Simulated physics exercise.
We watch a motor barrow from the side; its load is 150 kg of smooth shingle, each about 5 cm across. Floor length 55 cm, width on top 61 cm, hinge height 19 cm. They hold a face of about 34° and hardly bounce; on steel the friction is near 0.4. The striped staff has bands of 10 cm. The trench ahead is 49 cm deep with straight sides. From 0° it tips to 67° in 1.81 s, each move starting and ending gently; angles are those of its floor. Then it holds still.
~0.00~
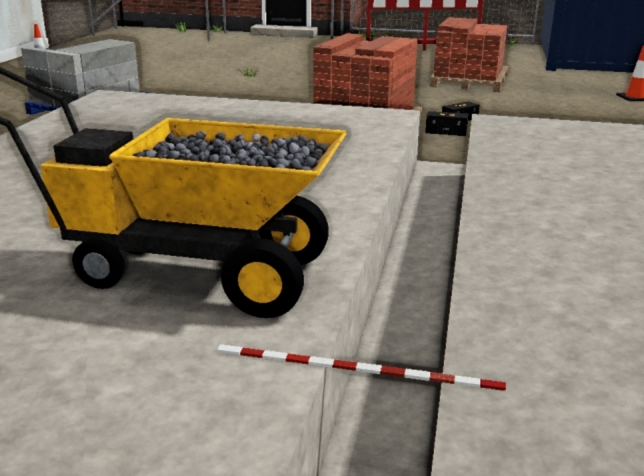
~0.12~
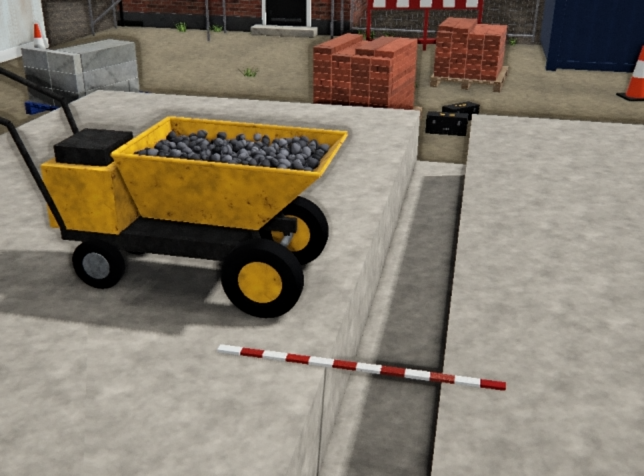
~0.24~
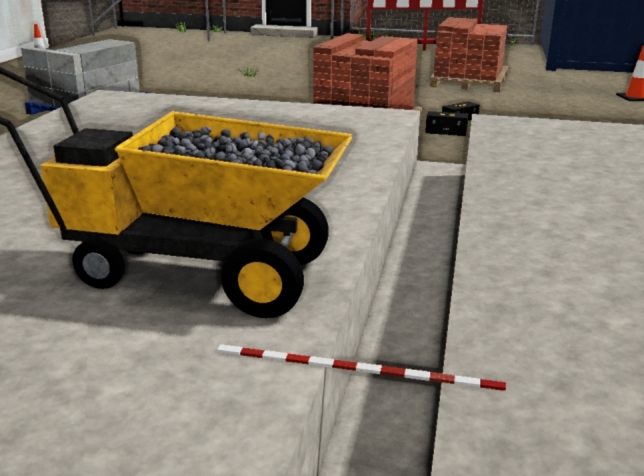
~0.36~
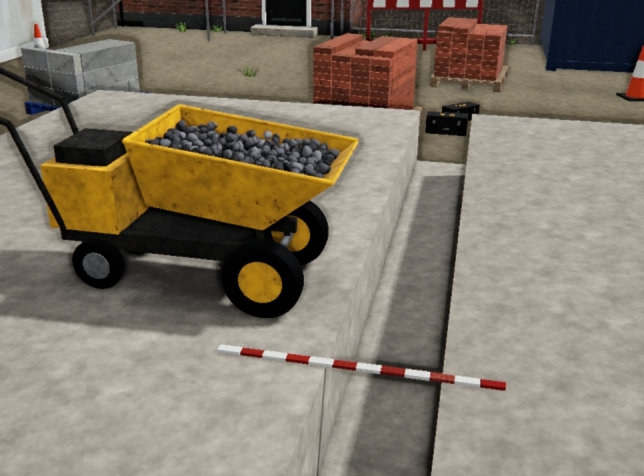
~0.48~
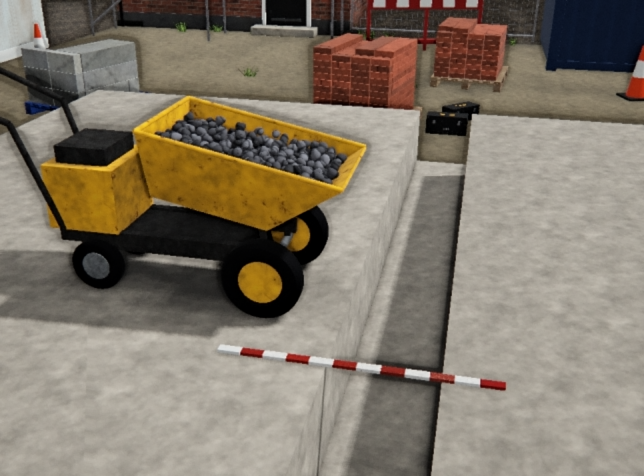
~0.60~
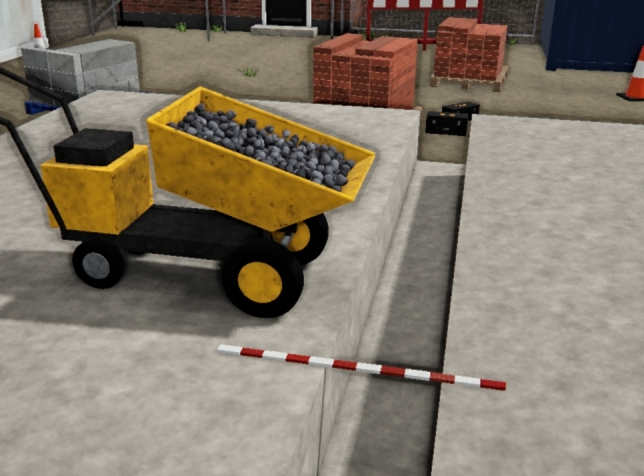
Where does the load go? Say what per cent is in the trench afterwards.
Close to 75 in a hundred.
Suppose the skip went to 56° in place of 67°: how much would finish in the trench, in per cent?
It would be near 75 per cent.
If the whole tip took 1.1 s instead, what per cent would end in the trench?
It would be near 65 per cent.
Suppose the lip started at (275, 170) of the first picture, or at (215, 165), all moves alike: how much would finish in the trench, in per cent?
About 100 and 75 per cent.
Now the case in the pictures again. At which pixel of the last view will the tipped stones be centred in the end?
Their middle is at about (422, 372).
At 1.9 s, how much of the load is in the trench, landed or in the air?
About 45 per cent by then.
After 1.4 s the floor is at 57°; 98 % in the skip, 2 % in the trench; the foremost stones are at (417, 270).
After 1.9 s the floor is at 67°; 37 % in the skip, 44 % in the trench, 19 % past the trench; the foremost stones are at (541, 308).
After 2.3 s the floor is at 67°; 13 % in the skip, 62 % in the trench, 26 % past the trench; the foremost stones are at (610, 312).
After 4.2 s the floor is at 67°; 0 % in the skip, 75 % in the trench, 25 % past the trench; the foremost stones are at (633, 312).
